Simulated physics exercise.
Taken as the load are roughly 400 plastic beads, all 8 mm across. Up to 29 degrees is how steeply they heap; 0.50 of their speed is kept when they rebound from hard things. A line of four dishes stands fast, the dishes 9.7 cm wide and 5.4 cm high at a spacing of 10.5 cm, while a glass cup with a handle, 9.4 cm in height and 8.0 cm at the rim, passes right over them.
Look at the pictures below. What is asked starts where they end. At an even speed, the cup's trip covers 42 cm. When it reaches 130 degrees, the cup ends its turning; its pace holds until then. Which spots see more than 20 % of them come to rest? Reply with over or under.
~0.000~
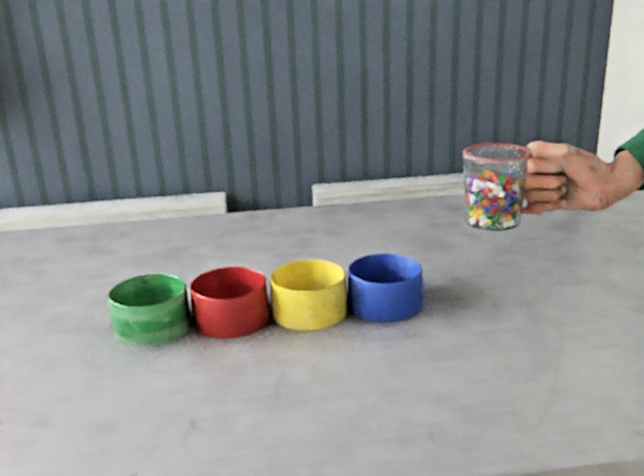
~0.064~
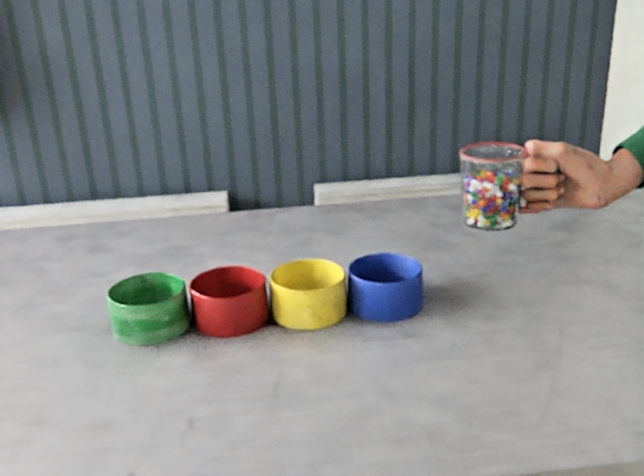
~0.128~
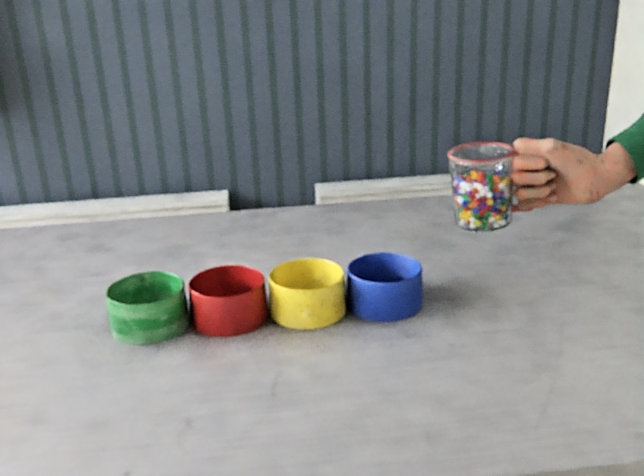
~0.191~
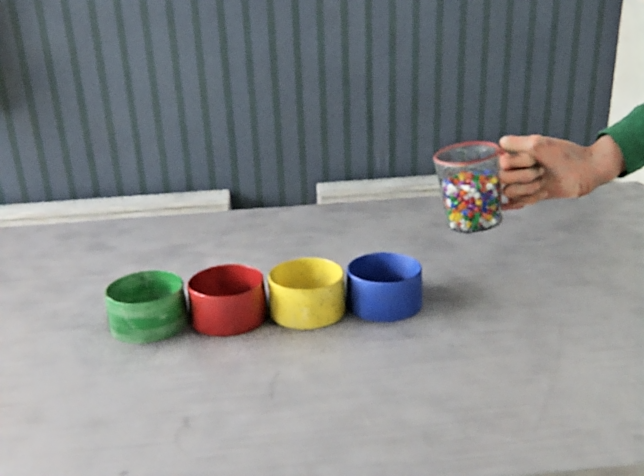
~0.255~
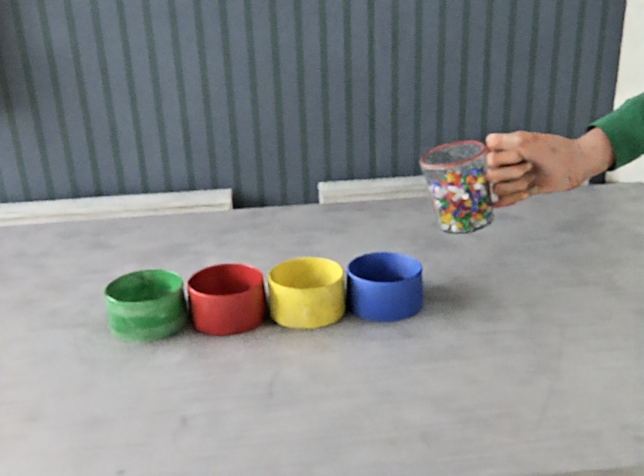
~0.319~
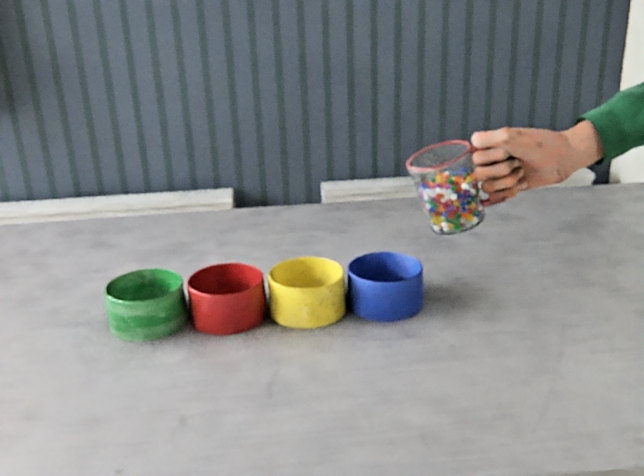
Red under, blue under, green over, yellow under, counter under.
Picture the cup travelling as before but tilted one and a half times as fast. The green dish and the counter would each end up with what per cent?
Shares: Green 10, counter 10.
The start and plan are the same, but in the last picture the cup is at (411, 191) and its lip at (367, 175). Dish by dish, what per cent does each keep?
Final shares - red 0 %, blue 0 %, green 60 %, yellow 0 %.
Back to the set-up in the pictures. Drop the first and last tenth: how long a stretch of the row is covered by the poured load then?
I'd put it at close to 7 cm.
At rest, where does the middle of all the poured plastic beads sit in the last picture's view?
I'd say roughly (140, 307).
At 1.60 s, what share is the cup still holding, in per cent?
Around 85 in a hundred.
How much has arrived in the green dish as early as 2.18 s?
Close to 90 per cent at that point.
Then, at 1.09 s, tilt 70 degrees; cup holds 100 %.
After 1.60 s, tilt 105 degrees; cup holds 85 %, green 10 %.
Then, at 2.18 s, tilt 130 degrees; cup holds 0 %, green 90 %.
By 2.8 s all is still; red 0 %, blue 0 %, green 90 %, yellow 0 %, counter 10 %.
